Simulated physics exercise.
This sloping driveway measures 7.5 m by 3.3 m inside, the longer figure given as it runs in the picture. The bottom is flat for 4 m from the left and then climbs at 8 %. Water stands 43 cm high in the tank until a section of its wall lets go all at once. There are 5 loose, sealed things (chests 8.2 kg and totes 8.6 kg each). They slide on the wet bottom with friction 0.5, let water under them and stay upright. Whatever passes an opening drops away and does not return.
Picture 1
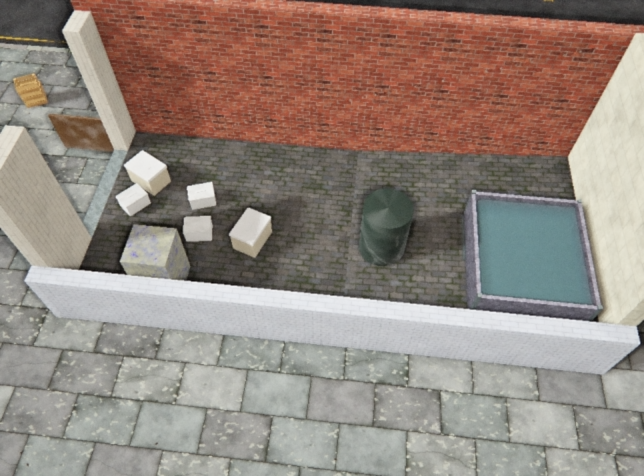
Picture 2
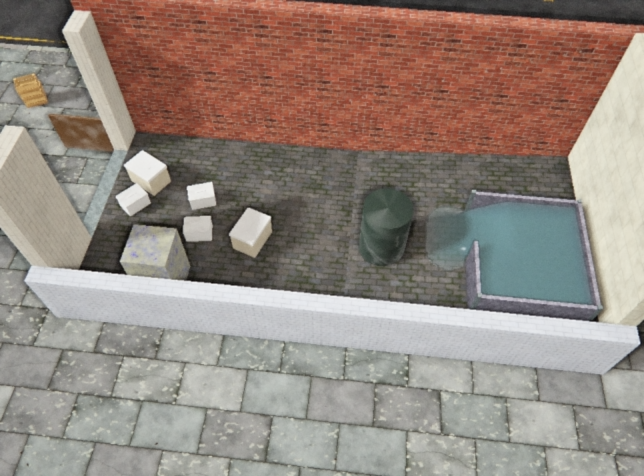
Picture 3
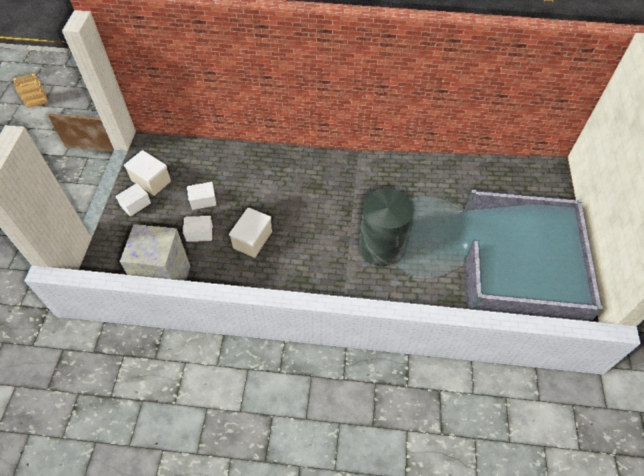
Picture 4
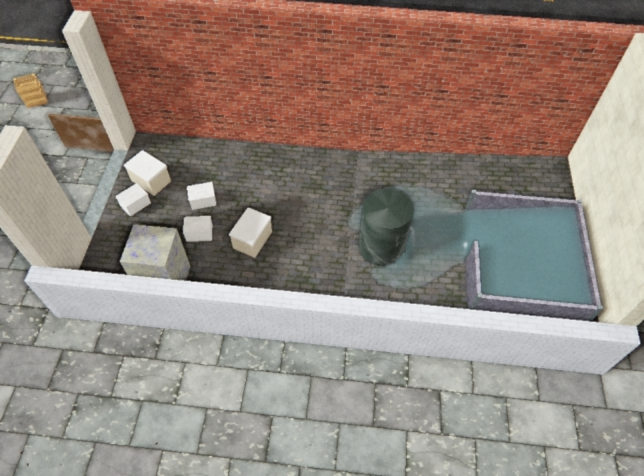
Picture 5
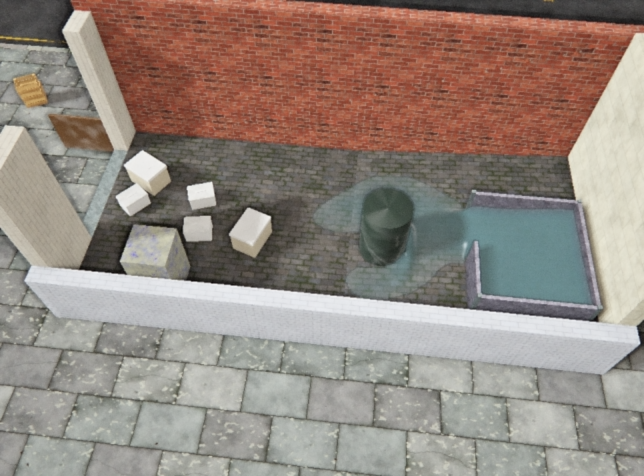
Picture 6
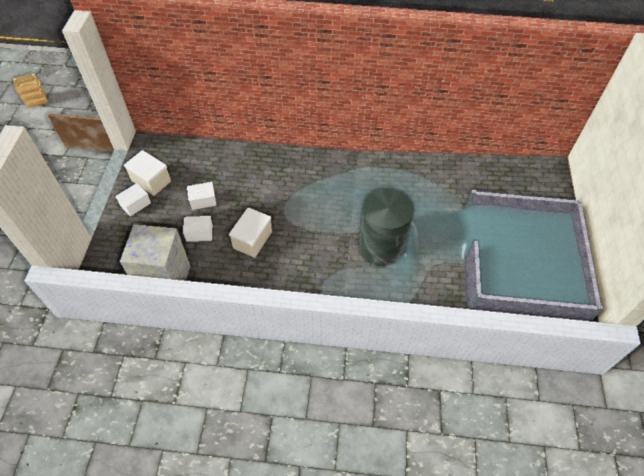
Walled paved driveway with water flowing left from an open-sided tank, spreading around a dark green post while pale blocks stay still.
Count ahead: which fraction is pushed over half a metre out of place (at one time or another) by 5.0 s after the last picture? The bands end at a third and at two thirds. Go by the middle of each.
It is under a third.
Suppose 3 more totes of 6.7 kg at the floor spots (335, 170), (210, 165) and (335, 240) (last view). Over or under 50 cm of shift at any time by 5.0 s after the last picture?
In that order: Past it, more, less.
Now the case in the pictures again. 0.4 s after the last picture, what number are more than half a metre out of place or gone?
0 of them.
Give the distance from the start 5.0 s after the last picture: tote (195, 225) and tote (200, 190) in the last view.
In that order: 0 cm, 0 cm.
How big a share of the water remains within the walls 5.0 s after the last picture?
About 78 per cent.
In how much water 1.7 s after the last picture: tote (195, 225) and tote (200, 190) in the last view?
About 1 and 4 cm.
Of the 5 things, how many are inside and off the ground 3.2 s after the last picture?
1 of them.
Then, 0.4 s after the last picture 0 of 5 are over 50 cm from their spots; 0 afloat.
Then, 1.7 s after the last picture 0 of 5 are over 50 cm from their spots; 0 afloat.
Then, 3.2 s after the last picture 0 of 5 are over 50 cm from their spots; 1 afloat.
Then, 5.0 s after the last picture 1 of 5 are over 50 cm from their spots, and 1 have been at some point; 1 afloat.
